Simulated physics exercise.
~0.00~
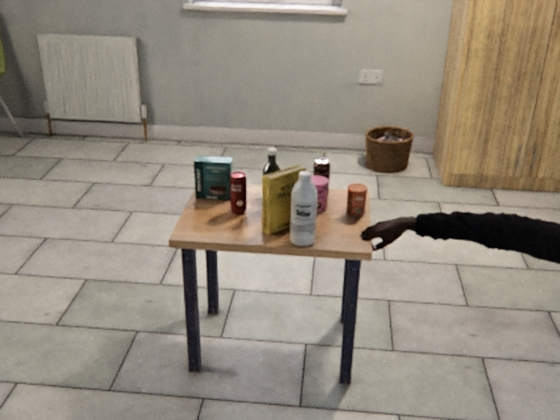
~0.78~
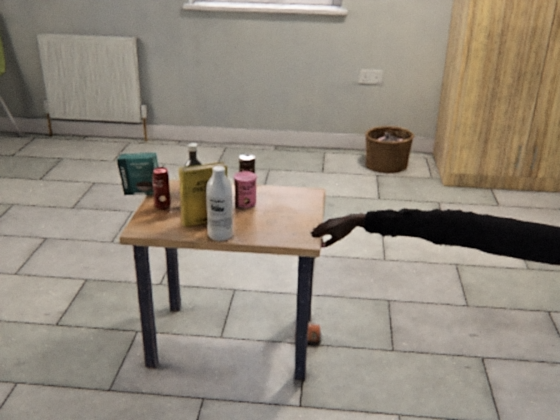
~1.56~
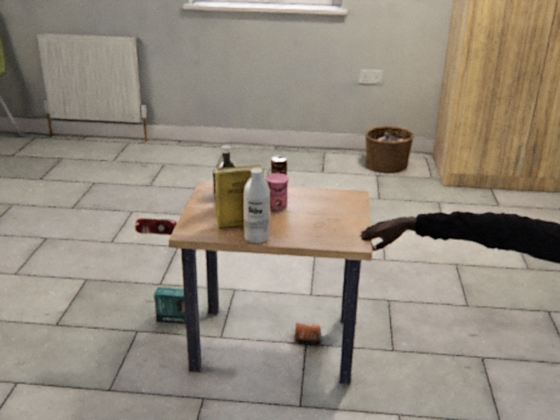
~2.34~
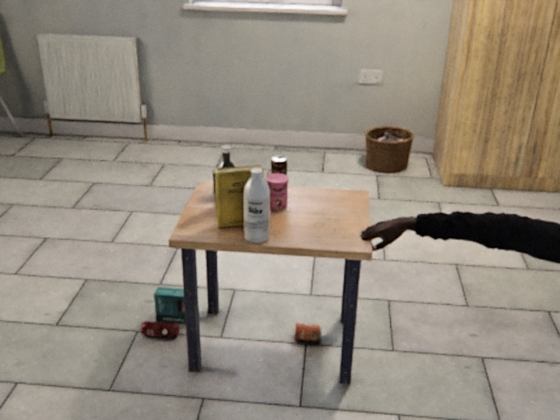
Hand shoving a small wooden table left and jerking it back, sending an orange tin, turquoise packet and red can to the floor.
